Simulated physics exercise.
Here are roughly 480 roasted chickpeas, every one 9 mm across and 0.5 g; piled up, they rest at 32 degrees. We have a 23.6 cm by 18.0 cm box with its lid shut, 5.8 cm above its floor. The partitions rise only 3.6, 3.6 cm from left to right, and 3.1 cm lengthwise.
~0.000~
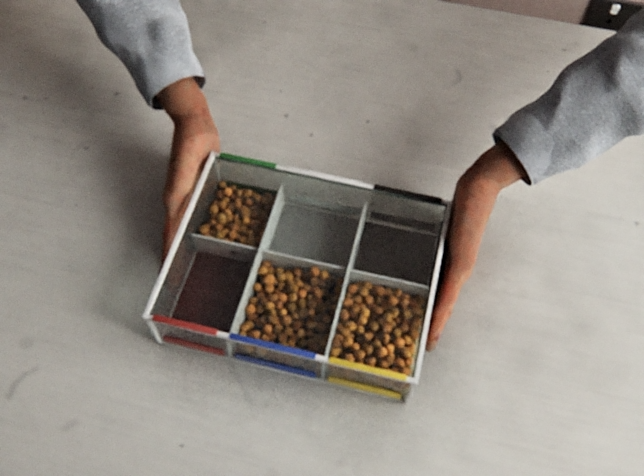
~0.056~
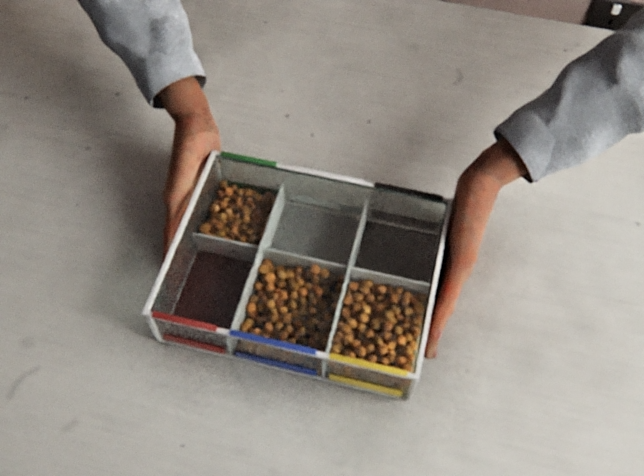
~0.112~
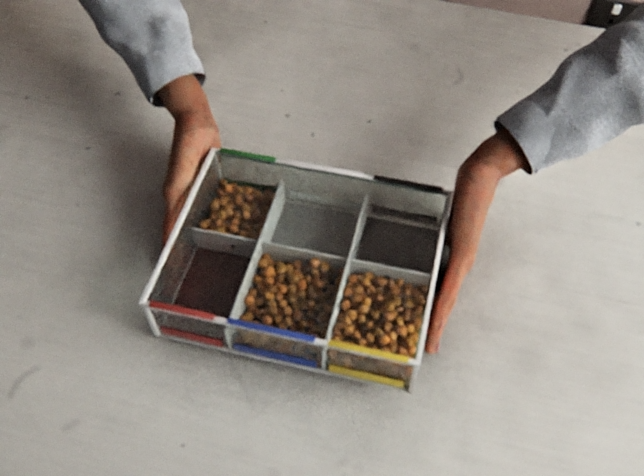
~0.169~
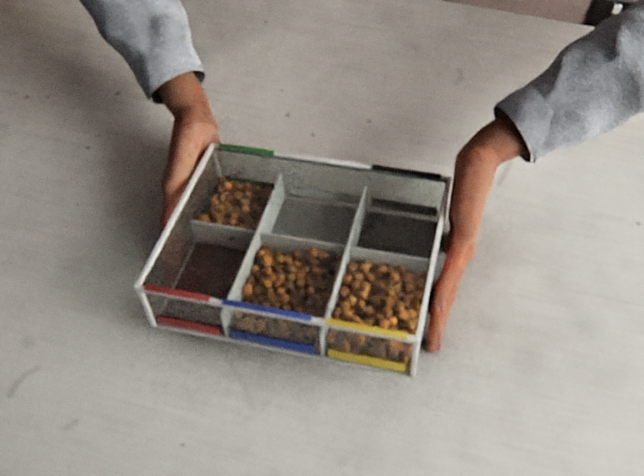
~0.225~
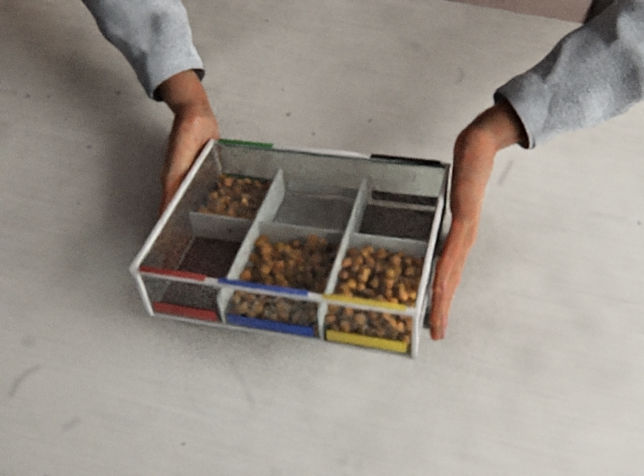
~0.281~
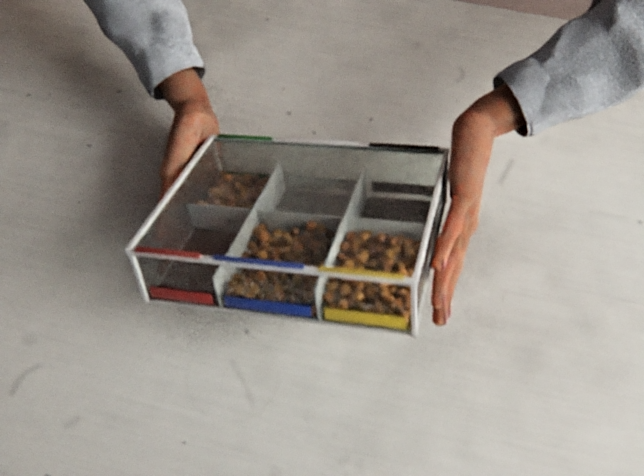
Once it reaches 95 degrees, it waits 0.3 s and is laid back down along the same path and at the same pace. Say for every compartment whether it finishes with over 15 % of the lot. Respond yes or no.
Red: No; blue: No; green: Yes; yellow: No; white: Yes; black: No.
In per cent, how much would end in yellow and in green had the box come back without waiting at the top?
You'd end up with yellow at 5 per cent and green at 45 per cent.
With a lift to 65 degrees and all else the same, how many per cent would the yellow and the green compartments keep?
Yellow 30 %, green 25 %.
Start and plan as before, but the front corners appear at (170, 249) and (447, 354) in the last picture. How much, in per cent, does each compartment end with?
Red 0, blue 5, green 15, yellow 30, white 5, black 45.
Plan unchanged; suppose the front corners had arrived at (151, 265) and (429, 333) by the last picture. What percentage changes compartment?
In that case some 60 per cent.
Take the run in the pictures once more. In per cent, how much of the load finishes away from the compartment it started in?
It works out to about 65 per cent.
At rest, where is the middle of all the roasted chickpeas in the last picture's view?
Somewhere around (283, 216) in the final frame.
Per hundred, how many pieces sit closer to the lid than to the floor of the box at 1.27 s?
Estimate: Near 60 per cent.
Then, at 1.27 s, tilt 95 degrees; blue 10 %, green 40 %, yellow 10 %, white 30 %, black 10 %.
After 1.93 s, tilt 48 degrees; blue 5 %, green 45 %, yellow 5 %, white 35 %, black 5 %.
Then, at 2.63 s, tilt 0 degrees; blue 5 %, green 45 %, yellow 5 %, white 35 %, black 5 %.
At rest (3.1 s), red 0 %, blue 5 %, green 45 %, yellow 5 %, white 35 %, black 5 %.
